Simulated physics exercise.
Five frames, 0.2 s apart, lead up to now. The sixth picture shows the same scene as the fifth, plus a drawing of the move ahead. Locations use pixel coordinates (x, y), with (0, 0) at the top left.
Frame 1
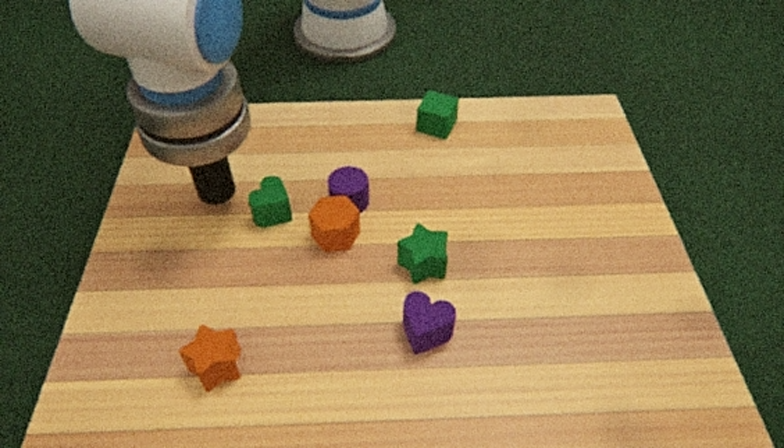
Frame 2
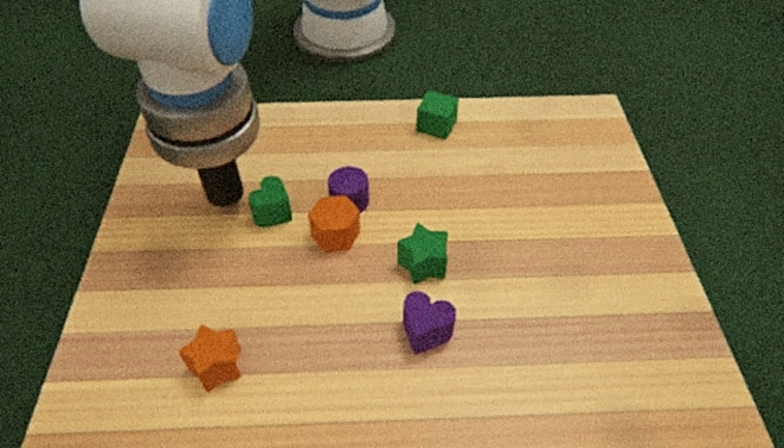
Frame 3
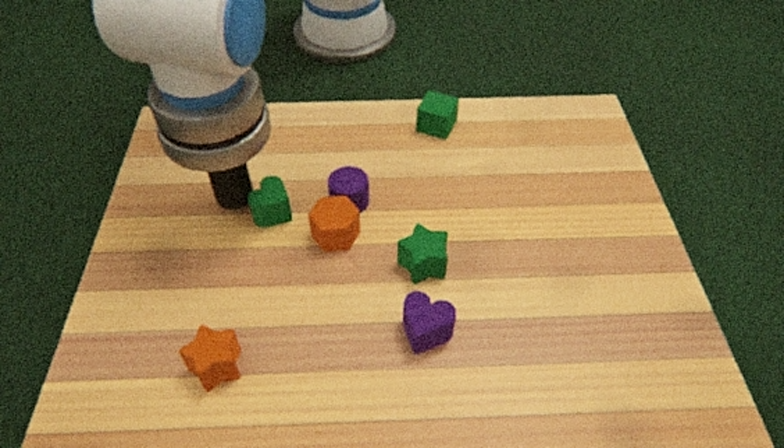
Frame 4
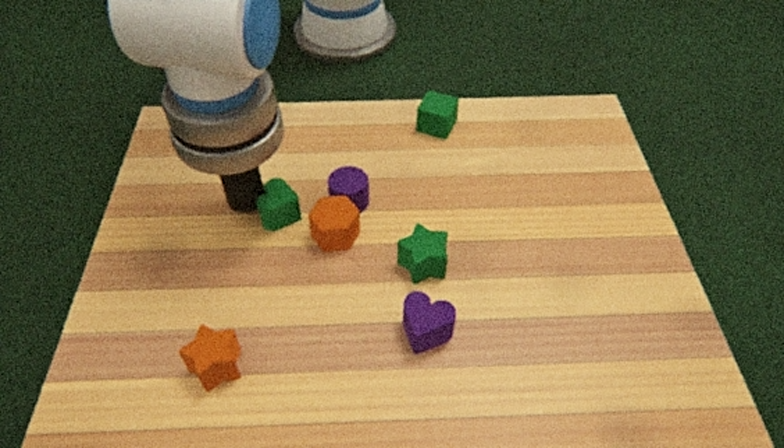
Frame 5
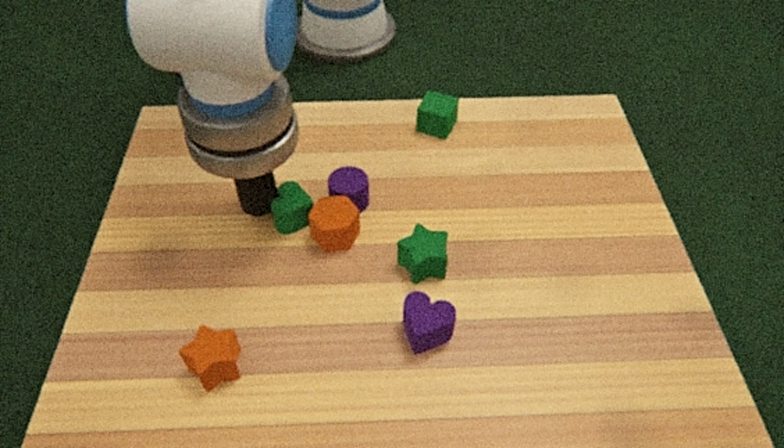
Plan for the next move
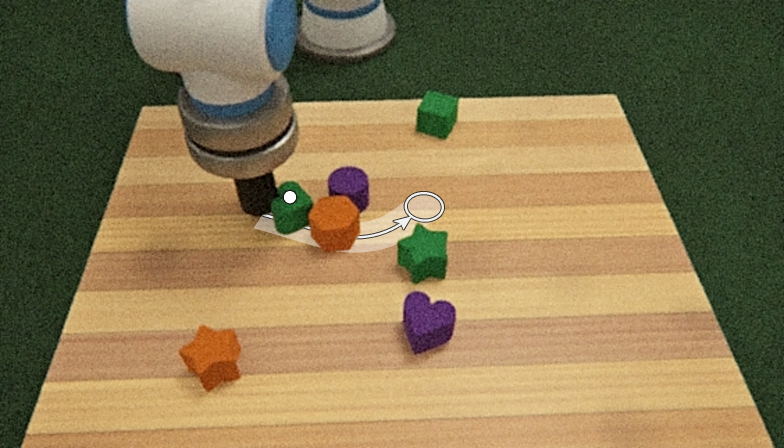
The video shows a robot arm with a dark peg moving right over a striped wooden board of coloured blocks, reaching a green heart-shaped block and pushing it a short way right, towards orange and purple blocks that stay still.
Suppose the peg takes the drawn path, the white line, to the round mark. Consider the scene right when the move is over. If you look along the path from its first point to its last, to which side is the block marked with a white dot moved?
To the path's left.
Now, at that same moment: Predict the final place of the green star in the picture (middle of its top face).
Its top middle will sit at (450, 256).
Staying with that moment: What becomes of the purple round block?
The result: It moves.
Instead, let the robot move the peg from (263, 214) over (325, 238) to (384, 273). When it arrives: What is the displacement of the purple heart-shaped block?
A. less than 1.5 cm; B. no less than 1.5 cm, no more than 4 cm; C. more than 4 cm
Choice A: Less than 1.5 cm.
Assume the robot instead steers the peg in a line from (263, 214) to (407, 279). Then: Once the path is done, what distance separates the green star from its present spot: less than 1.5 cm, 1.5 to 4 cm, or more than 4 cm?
Verdict: From 1.5 to 4 cm.
Path on the board, from (263, 214) through (318, 230) and (377, 234) to (424, 207); the dot is on the green heart-shaped block.
The first path, step by step. One third of the way, peg (316, 219); green heart-shaped block (349, 208), turned 15° anticlockwise; orange hexagonal block (384, 224), turned 25° clockwise; purple round block (360, 178).
Two thirds of the way, peg (377, 223); green heart-shaped block (401, 195), turned 55° anticlockwise; orange hexagonal block (430, 221), turned 80° clockwise; purple round block (361, 178); green star (448, 255), turned 20° clockwise.
At the end, peg (425, 195); green heart-shaped block (443, 166), turned 65° anticlockwise; orange hexagonal block (447, 217), turned 120° clockwise; purple round block (361, 178); green star (450, 256), turned 30° clockwise.
